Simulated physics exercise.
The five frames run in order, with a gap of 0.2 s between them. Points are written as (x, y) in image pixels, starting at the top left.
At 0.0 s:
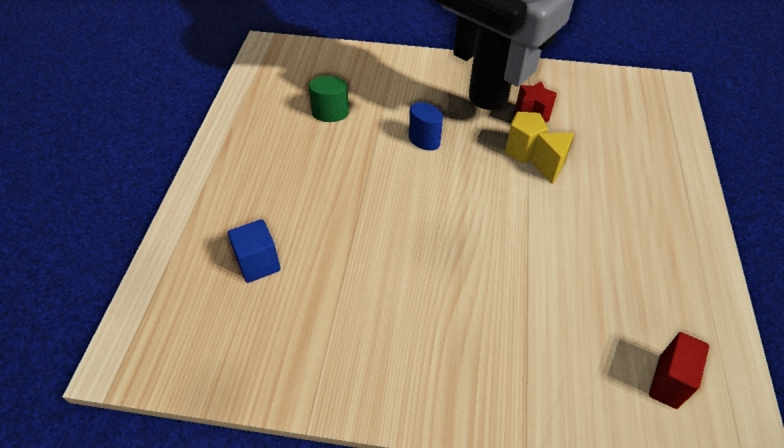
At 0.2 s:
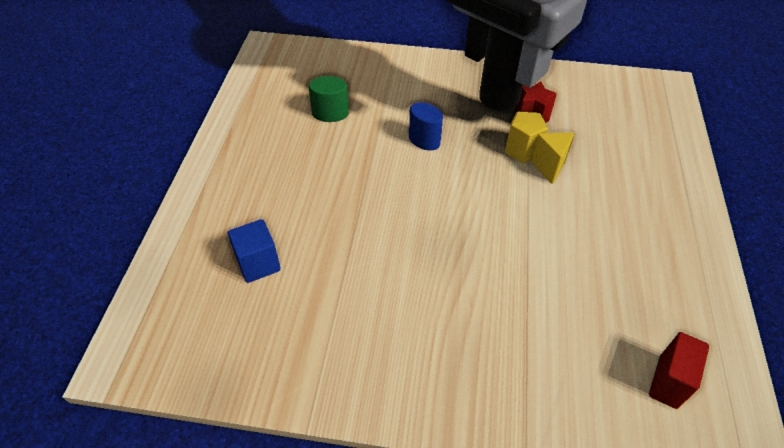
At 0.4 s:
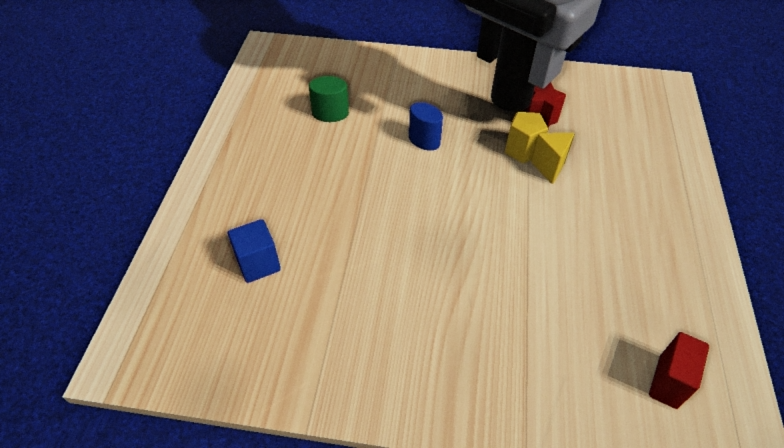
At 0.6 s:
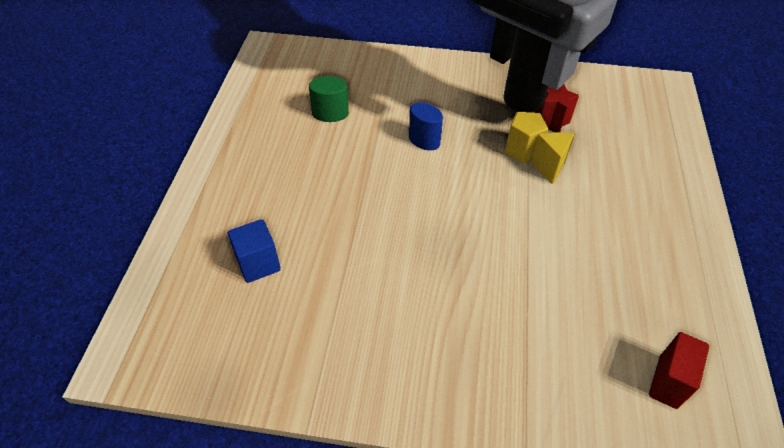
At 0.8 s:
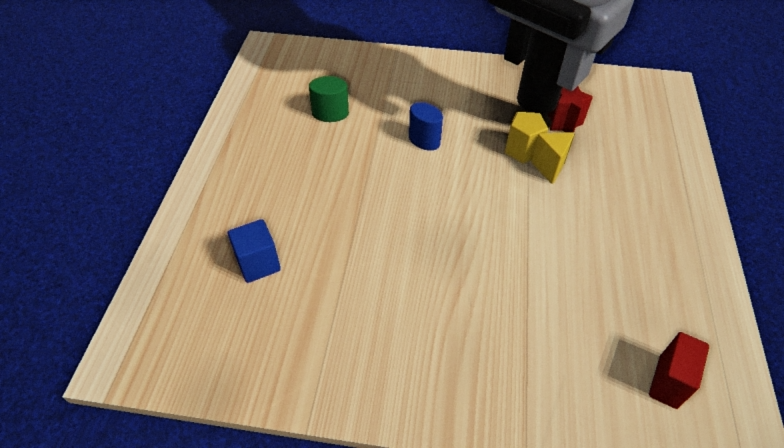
A black robot arm slides right, nudging the red star-shaped block a short way right.
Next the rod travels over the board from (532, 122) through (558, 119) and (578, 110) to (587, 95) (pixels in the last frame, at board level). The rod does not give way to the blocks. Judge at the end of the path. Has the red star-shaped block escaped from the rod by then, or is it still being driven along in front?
It slides aside on the way.
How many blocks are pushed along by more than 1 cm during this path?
It should be one.
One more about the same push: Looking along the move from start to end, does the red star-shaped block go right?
I expect so.
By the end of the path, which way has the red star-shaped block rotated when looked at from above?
It is turned clockwise.
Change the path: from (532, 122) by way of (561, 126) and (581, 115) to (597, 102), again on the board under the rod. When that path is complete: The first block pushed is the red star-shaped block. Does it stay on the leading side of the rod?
Slid off.
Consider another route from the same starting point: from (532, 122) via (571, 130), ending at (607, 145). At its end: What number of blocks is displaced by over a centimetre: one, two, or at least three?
That's one.
On the path given first. Halfway along, rod at (576, 96); red star-shaped block at (613, 91).
At the end, rod at (593, 75); yellow pentagonal block not moved; red star-shaped block at (623, 88), turned 40° clockwise.
